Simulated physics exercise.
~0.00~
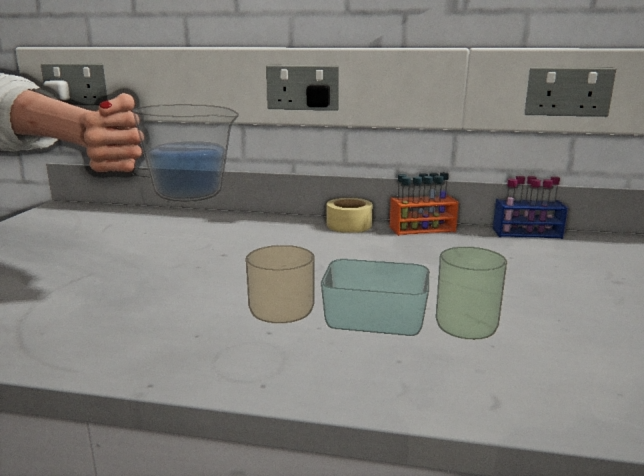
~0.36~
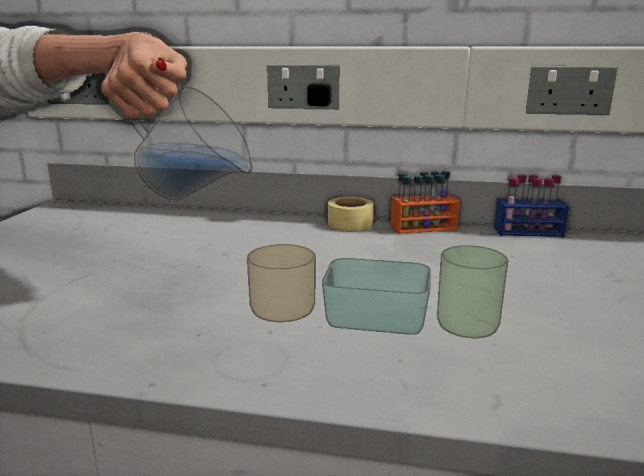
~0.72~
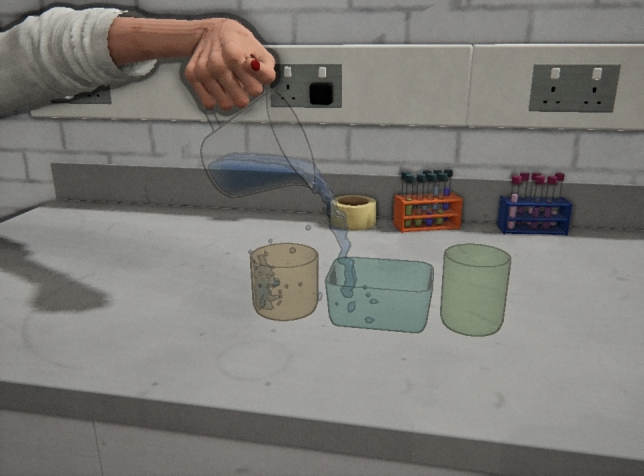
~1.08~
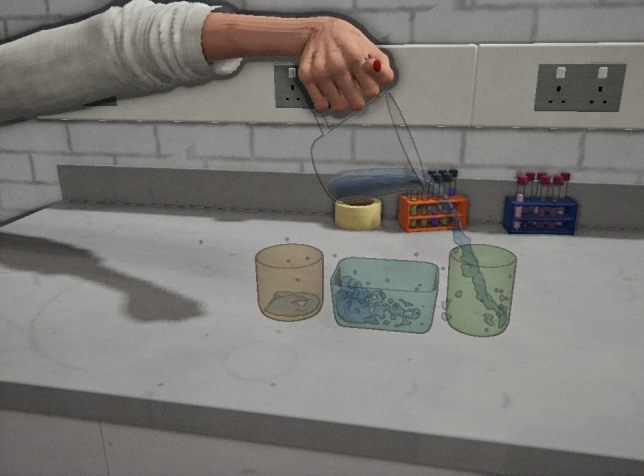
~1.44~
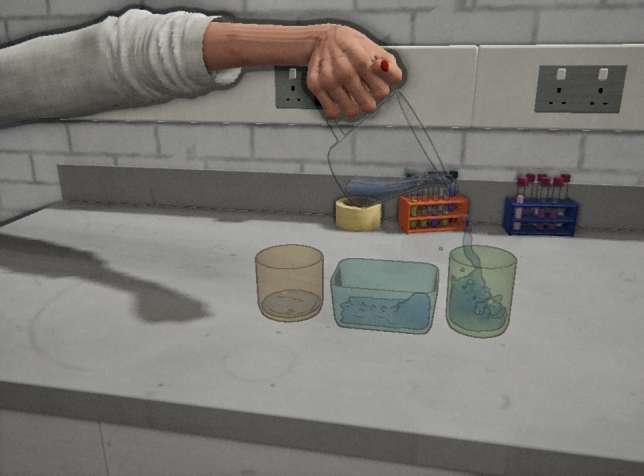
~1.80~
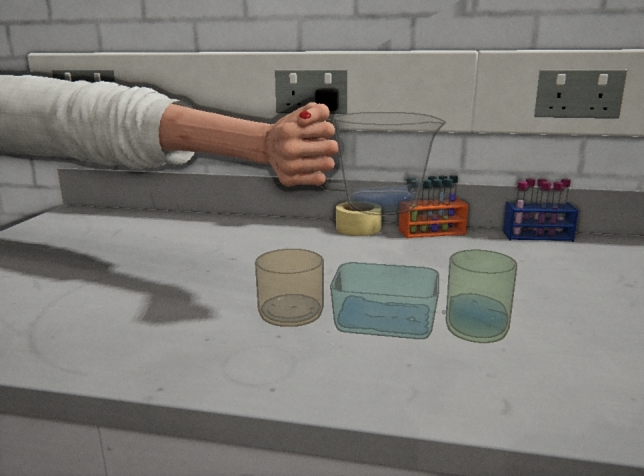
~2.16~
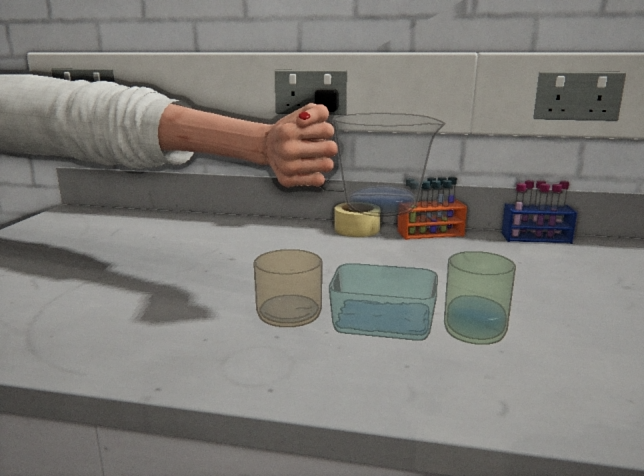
A hand tilts a jug rightwards over three containers, pouring water into them, then levels it.
